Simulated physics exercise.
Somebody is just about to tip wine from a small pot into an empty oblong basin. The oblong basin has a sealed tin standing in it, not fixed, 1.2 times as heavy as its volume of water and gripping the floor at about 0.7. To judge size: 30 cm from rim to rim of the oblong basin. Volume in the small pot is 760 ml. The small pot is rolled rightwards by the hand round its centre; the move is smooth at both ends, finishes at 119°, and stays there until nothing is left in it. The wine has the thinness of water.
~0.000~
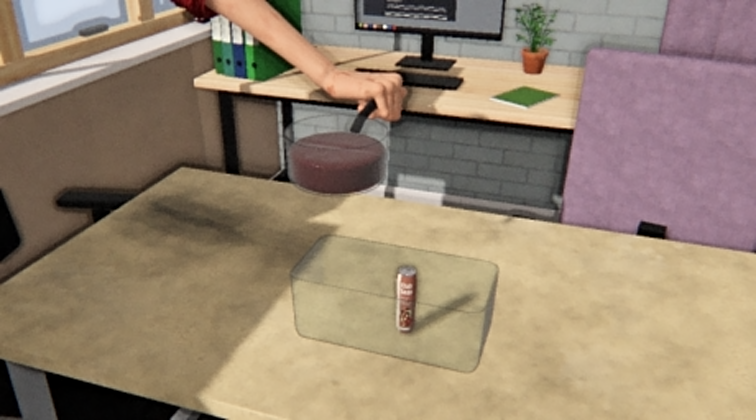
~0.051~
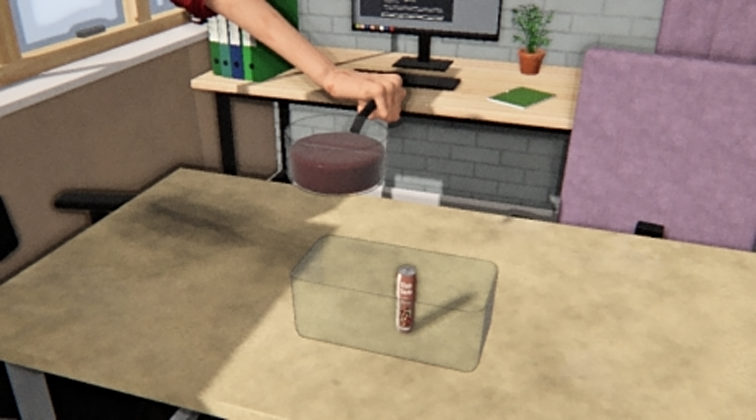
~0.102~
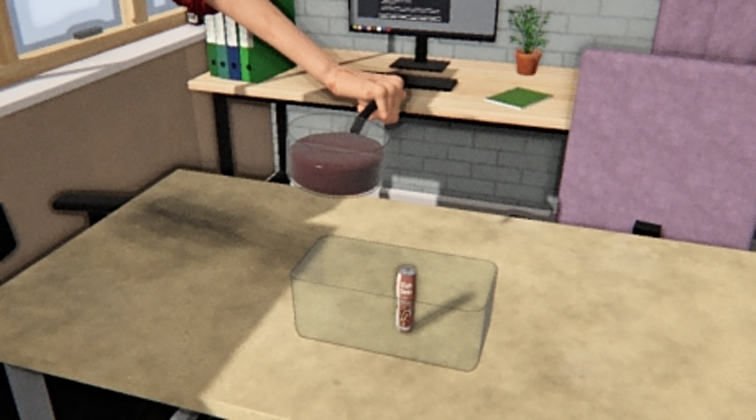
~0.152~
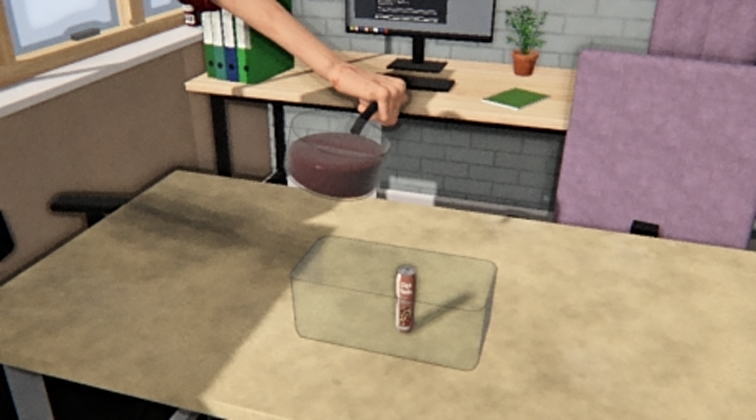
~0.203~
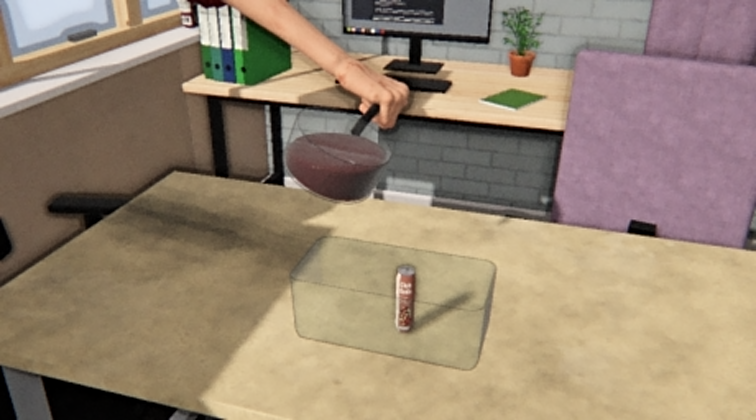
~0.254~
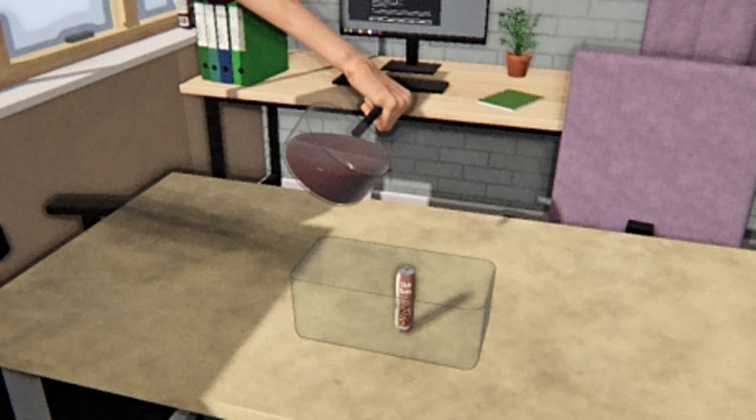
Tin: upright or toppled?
It never tumbles.
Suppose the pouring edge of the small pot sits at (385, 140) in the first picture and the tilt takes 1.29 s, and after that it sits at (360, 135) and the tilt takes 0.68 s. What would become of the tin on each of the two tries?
The tin stays vertical the first time and overturns the second time.
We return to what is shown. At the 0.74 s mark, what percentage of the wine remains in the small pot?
What remains is about 2 percent of it all.
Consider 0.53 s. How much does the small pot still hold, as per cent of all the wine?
I'd estimate some 18 % remains.
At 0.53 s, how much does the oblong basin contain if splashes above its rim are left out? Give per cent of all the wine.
At that time the basin holds about 28 per cent of the liquid.
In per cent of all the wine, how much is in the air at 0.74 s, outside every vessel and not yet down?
About 10 % of the total.
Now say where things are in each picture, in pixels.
It leans 0°; its right rim is at (386, 138); the wine meets the walls at (295, 141) and (385, 153); the oblong basin's rim runs from (306, 255) to (492, 289); the tin's top is at (407, 274), in the first frame.
It leans 2°; its right rim is at (386, 140); the wine meets the walls at (294, 141) and (385, 153), in the second frame.
It leans 6°; its right rim is at (387, 145); the wine meets the walls at (295, 141) and (385, 155), in the third frame.
It leans 14°; its right rim is at (389, 152); the wine meets the walls at (294, 141) and (386, 157), in the fourth frame.
It leans 24°; its right rim is at (389, 161); the wine meets the walls at (293, 140) and (388, 159), in the fifth frame.
It leans 36°; its right rim is at (387, 172); the wine meets the walls at (291, 138) and (388, 163); 1 per cent is over the edge, in the sixth frame.
Then, 0.53 s in, the tilt is 106° and 18 per cent is still to pour; the tin stands where it began.
Then, 0.74 s in, the tilt is 119° and 2 per cent is still to pour; the tin stands 1 cm from where it began.
Then, 0.95 s in, the tilt is 119° and 0 per cent is still to pour; the tin stands where it began.
Then, 1.18 s in, the tilt is 119° and 0 per cent is still to pour; the tin stands where it began.
Finally, the tin stands where it began.
